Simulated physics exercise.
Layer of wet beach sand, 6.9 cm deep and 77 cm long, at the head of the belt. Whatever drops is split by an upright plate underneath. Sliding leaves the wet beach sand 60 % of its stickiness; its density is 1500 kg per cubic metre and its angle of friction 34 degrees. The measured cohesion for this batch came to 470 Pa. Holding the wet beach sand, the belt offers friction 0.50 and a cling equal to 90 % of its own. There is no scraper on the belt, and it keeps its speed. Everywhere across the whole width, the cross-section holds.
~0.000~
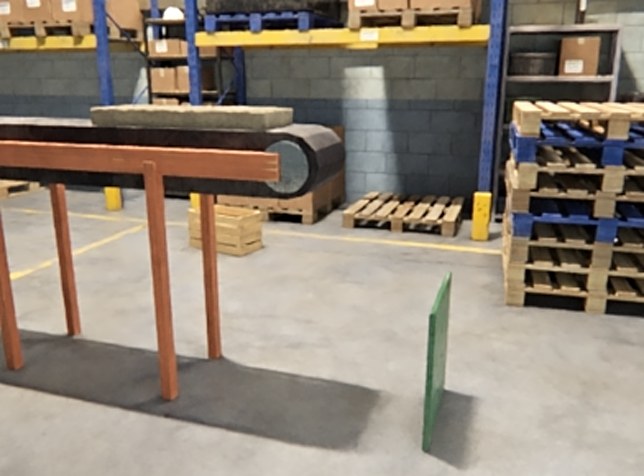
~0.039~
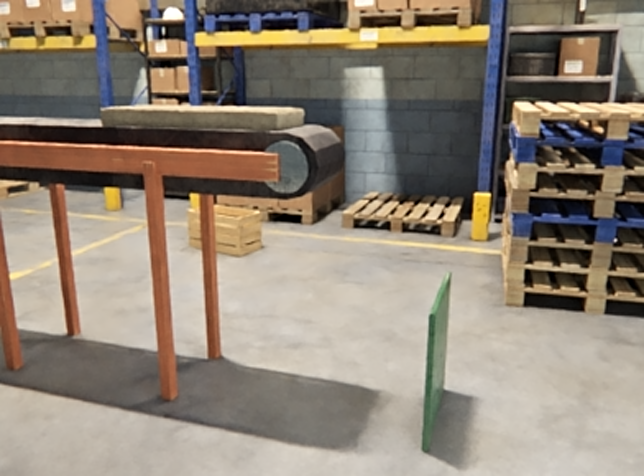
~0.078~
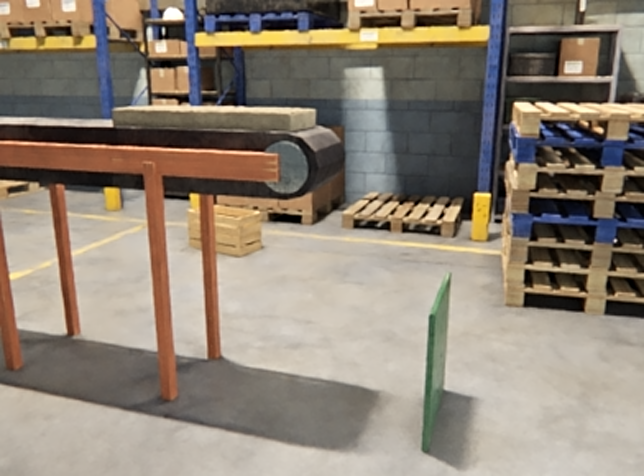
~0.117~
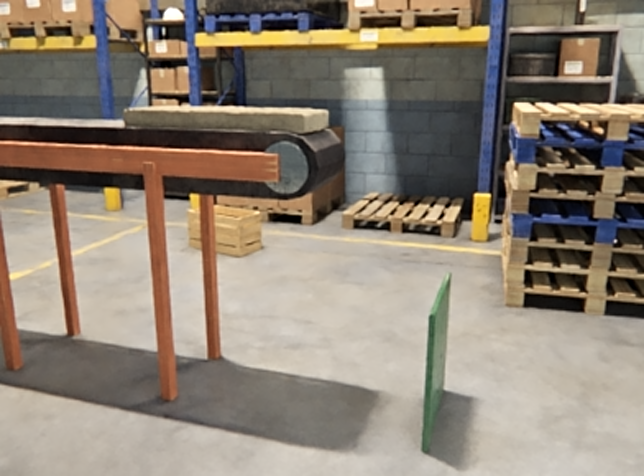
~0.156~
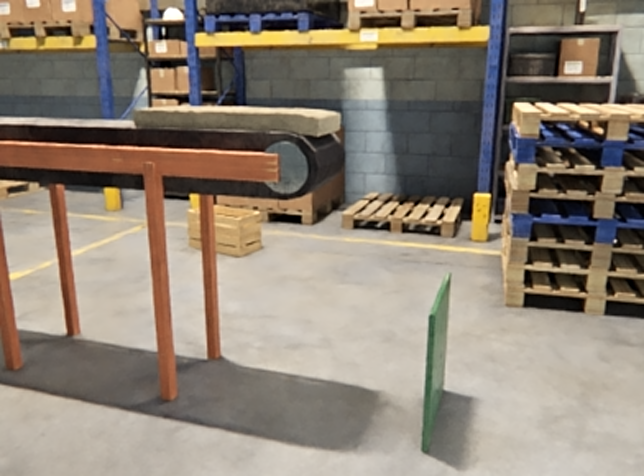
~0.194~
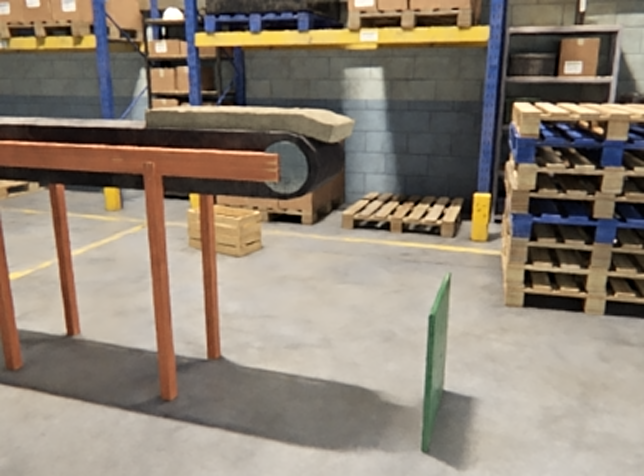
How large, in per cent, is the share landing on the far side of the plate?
I would say about 9 %.
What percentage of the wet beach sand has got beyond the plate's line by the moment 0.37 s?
Share at that time: About 0 %.
After 0.37 s, 0 % is beyond the plate's line.
After 0.58 s, 3 % is beyond the plate's line.
After 0.79 s, 5 % is beyond the plate's line.
After 1.00 s, 9 % is beyond the plate's line.
After 2.14 s, at the end, 9 % is beyond the plate's line.
